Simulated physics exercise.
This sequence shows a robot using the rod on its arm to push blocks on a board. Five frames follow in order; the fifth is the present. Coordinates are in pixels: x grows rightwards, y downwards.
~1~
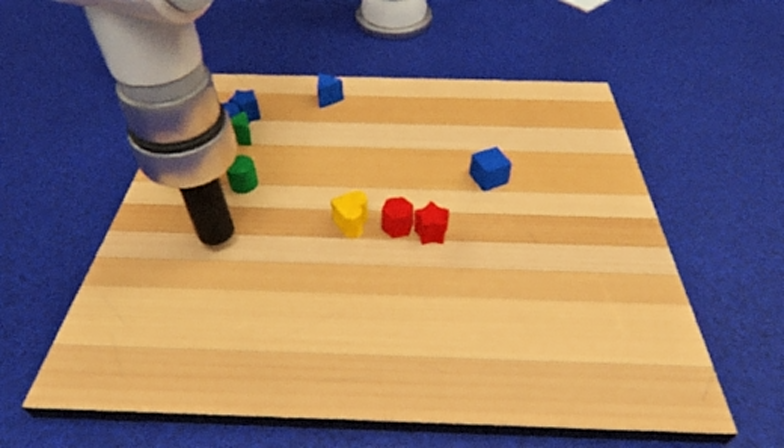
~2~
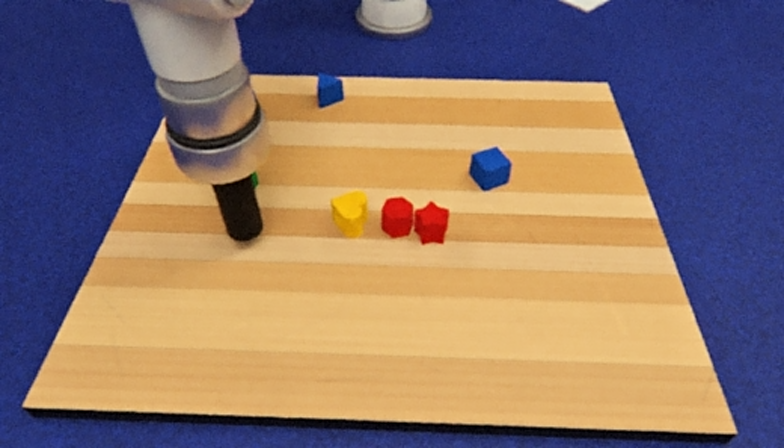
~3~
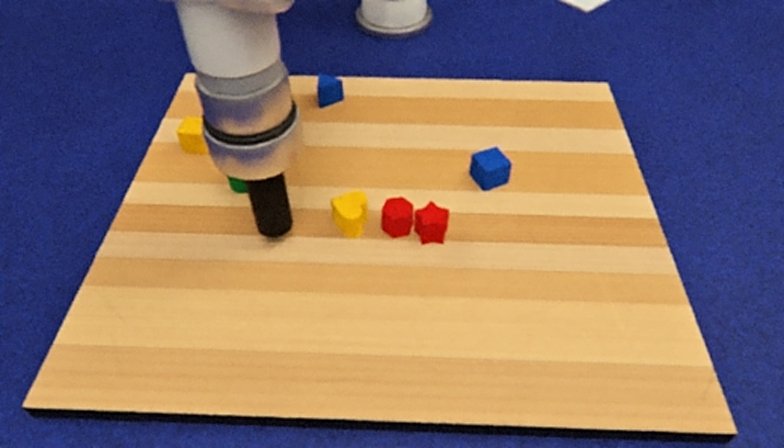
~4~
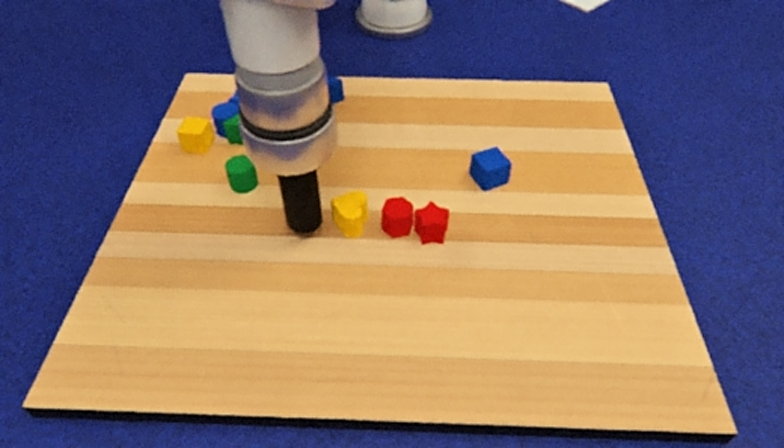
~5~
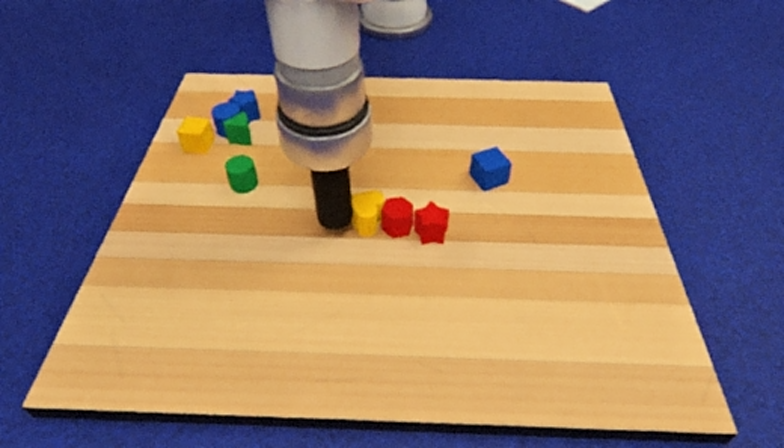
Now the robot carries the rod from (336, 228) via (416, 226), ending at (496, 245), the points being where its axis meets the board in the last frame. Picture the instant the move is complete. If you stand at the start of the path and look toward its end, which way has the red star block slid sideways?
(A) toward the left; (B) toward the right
Correct choice: B.
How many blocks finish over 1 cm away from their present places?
My count: 3 or more.
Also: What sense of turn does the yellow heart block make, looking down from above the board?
Anticlockwise, looking down.
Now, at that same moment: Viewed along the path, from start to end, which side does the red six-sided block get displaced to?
Out to the left.
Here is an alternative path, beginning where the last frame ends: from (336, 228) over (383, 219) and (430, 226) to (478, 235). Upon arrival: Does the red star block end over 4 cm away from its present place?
My answer is yes.
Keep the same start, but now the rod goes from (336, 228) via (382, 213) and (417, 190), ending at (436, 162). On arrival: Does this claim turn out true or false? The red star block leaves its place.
That statement is accurate.
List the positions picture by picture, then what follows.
Rod tip at (216, 233); block tops, yellow heart block at (350, 203); red six-sided block at (398, 207); red star block at (433, 214); blue square block at (492, 158), in the first frame.
Rod at (246, 229); blocks unchanged, in the second frame.
Rod at (275, 226); blocks unchanged, in the third frame.
Rod at (305, 222); blocks unchanged, in the fourth frame.
Rod at (335, 218); yellow heart block at (367, 202); red six-sided block at (398, 207); red star block at (433, 214); blue square block at (492, 158), in the fifth frame.
The first path, step by step. One third of the way, rod at (390, 213); yellow heart block at (421, 196); red six-sided block at (447, 204), turned 15° clockwise; red star block at (472, 221), turned 45° clockwise.
Two thirds of the way, rod at (444, 222); yellow heart block at (465, 194), turned 30° anticlockwise; red six-sided block at (495, 197), turned 30° clockwise; red star block at (487, 222), turned 110° clockwise.
At the end, rod at (498, 234); yellow heart block at (469, 193), turned 45° anticlockwise; red six-sided block at (501, 195), turned 40° clockwise; red star block at (532, 233), turned 110° clockwise; blue square block in place.
